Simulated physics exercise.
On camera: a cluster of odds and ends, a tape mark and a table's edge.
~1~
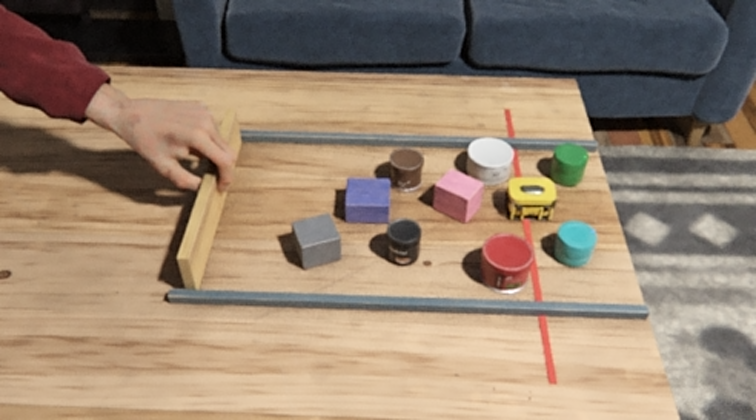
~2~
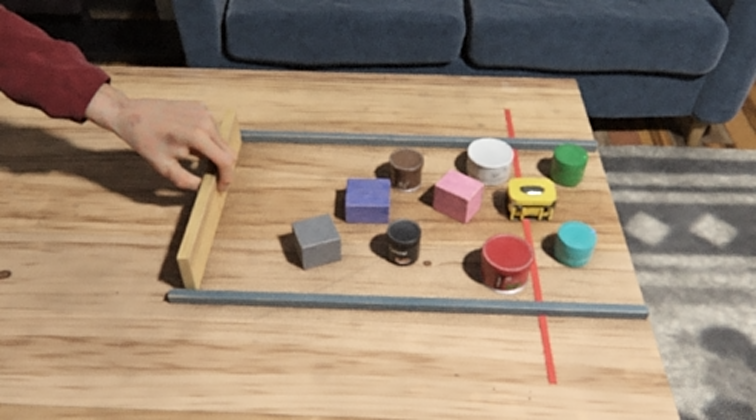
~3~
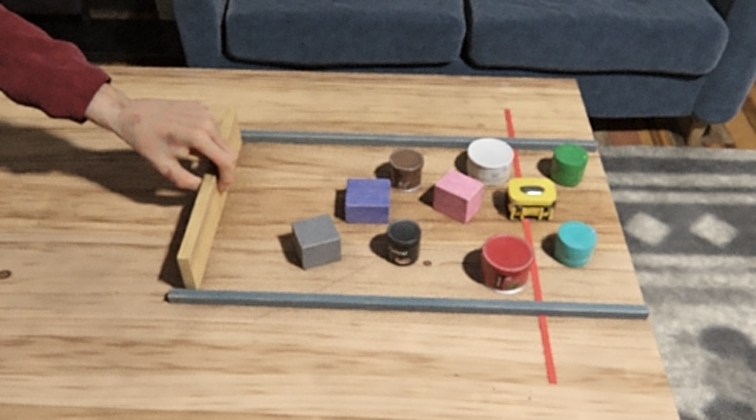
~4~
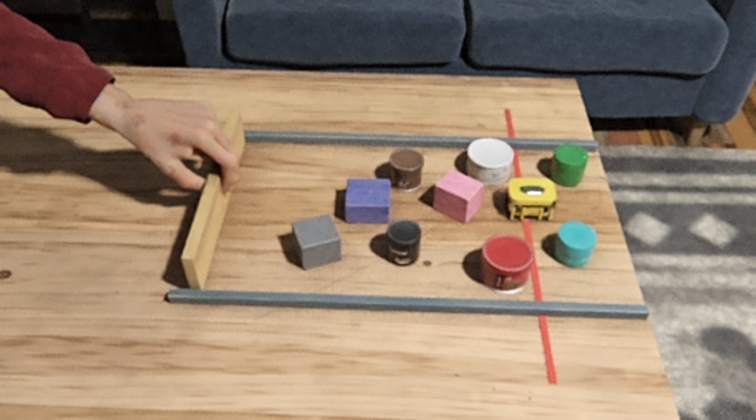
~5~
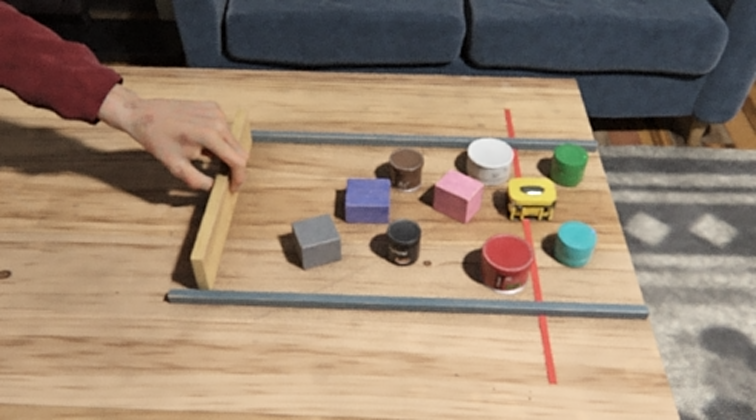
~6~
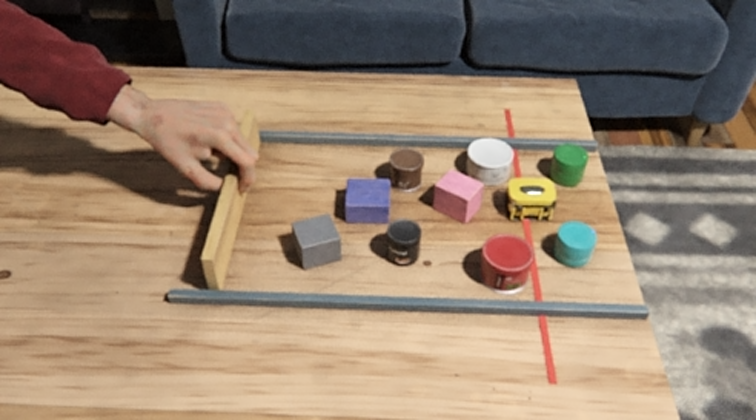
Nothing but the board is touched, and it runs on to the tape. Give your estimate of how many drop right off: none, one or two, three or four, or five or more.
One or two leave.
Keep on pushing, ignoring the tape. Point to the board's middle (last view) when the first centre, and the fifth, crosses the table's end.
For the first, roughly (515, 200); for the next, roughly (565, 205).
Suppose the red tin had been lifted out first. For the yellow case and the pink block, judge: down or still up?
So the yellow case goes off the edge and the pink block is still there.
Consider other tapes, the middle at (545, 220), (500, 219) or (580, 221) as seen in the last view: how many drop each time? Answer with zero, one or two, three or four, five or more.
In turn: Just one or two, zero, at least five.
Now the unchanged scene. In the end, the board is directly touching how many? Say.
Number in contact with it: 4.
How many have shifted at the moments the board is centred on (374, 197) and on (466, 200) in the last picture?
Up to then 3, and up to the other point 8.
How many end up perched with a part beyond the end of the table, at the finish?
As for overhanging, the count is 1.
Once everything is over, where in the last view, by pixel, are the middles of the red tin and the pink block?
(604, 279), and the other (587, 191).
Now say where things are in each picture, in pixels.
Green lid (569, 165); turquoise lid (575, 244); yellow case (530, 199); board (213, 192); tape (526, 220), in the first picture.
Turquoise lid (575, 244); board (213, 192), in the second picture.
Yellow case (530, 200); black tub (404, 243), in the third picture.
Green lid (568, 165); brown pot (406, 170), in the fourth picture.
Turquoise lid (575, 244); blue block (368, 201), in the fifth picture.
Green lid (568, 165); turquoise lid (575, 244); yellow case (530, 200); board (234, 193); tape (526, 220), in the sixth picture.
Soon after, none off yet; green lid at rest near (568, 165); turquoise lid at rest near (575, 244); yellow case at rest near (530, 200).
By the end, the number that fall off is one or two; fallen, yellow case.
